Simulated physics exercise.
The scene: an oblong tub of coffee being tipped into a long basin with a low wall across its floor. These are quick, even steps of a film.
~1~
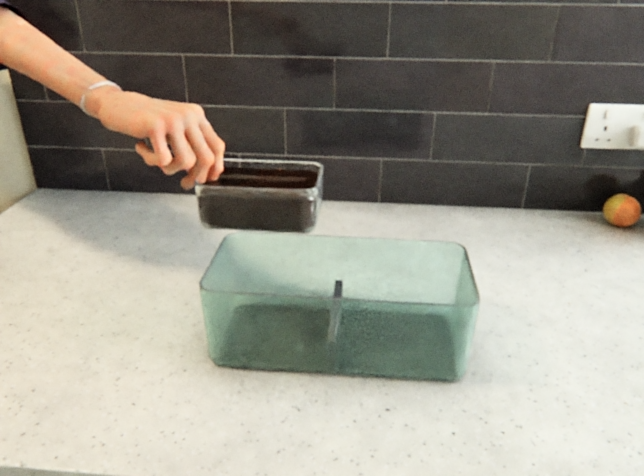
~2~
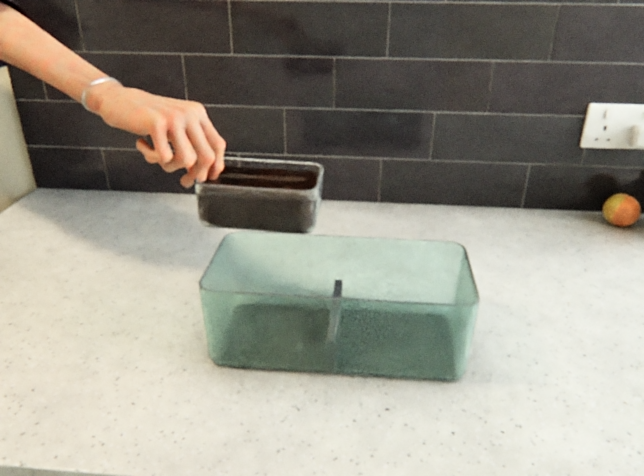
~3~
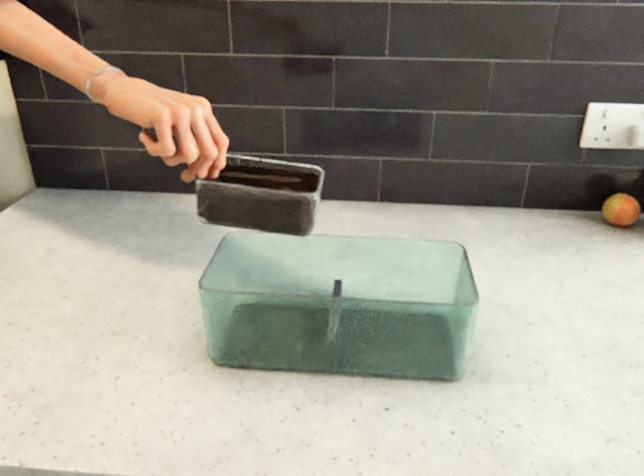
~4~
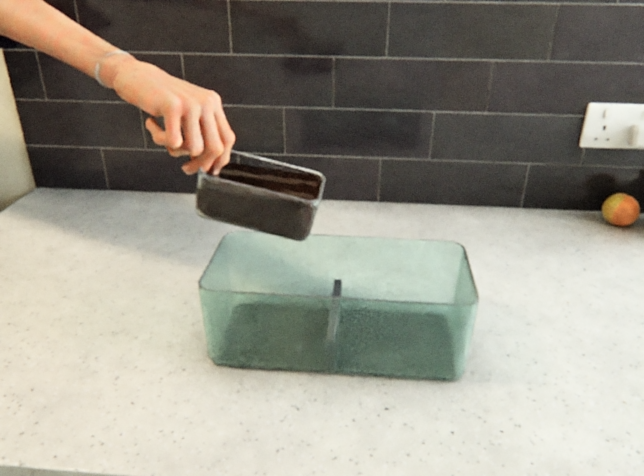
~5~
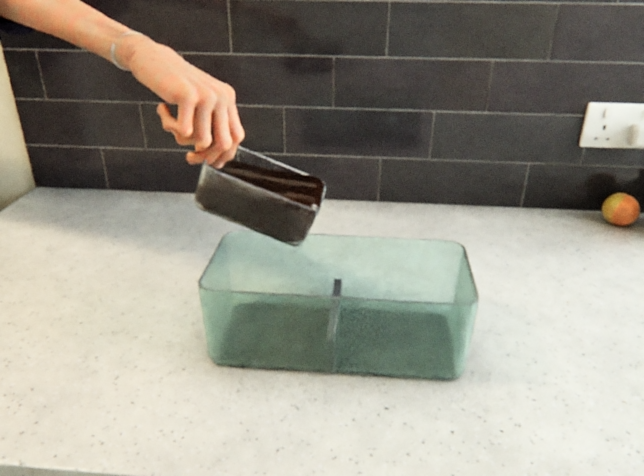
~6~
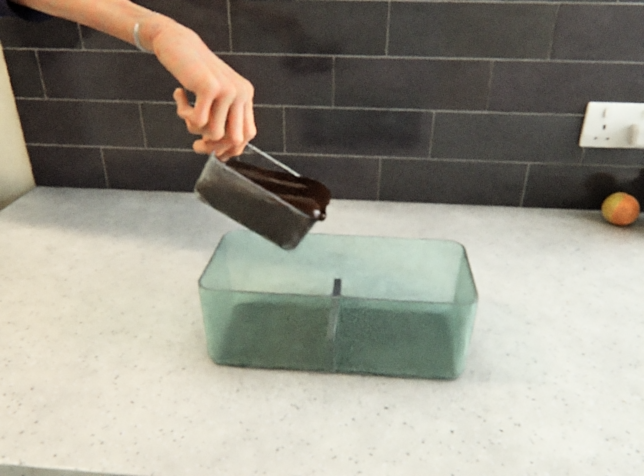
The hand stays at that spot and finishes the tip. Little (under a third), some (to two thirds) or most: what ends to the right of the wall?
The share right of the wall is over two thirds.
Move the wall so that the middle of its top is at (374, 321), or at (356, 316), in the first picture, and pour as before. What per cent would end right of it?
Roughly 20 per cent, and 50 per cent.
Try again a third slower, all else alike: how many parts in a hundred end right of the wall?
Some 80 per cent.
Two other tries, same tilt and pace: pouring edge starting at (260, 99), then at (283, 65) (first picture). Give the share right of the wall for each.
The first gives 20 %, the second 70 %.
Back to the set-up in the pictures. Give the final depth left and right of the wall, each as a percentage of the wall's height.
Left about 10, right about 40.
A moment on, the oblong tub is tipped on its side and 15 per cent is still to pour, 5 is left of the wall and 54 right of it.
Next, the oblong tub is tipped on its side and 4 per cent is still to pour, 16 is left of the wall and 77 right of it.
Then the oblong tub is tipped on its side and 2 per cent is still to pour, 22 is left of the wall and 75 right of it.
Later the oblong tub is tipped on its side and 0 per cent is still to pour, 24 is left of the wall and 75 right of it.
At rest 24 per cent lies left of the wall, 75 right of it and 1 outside.
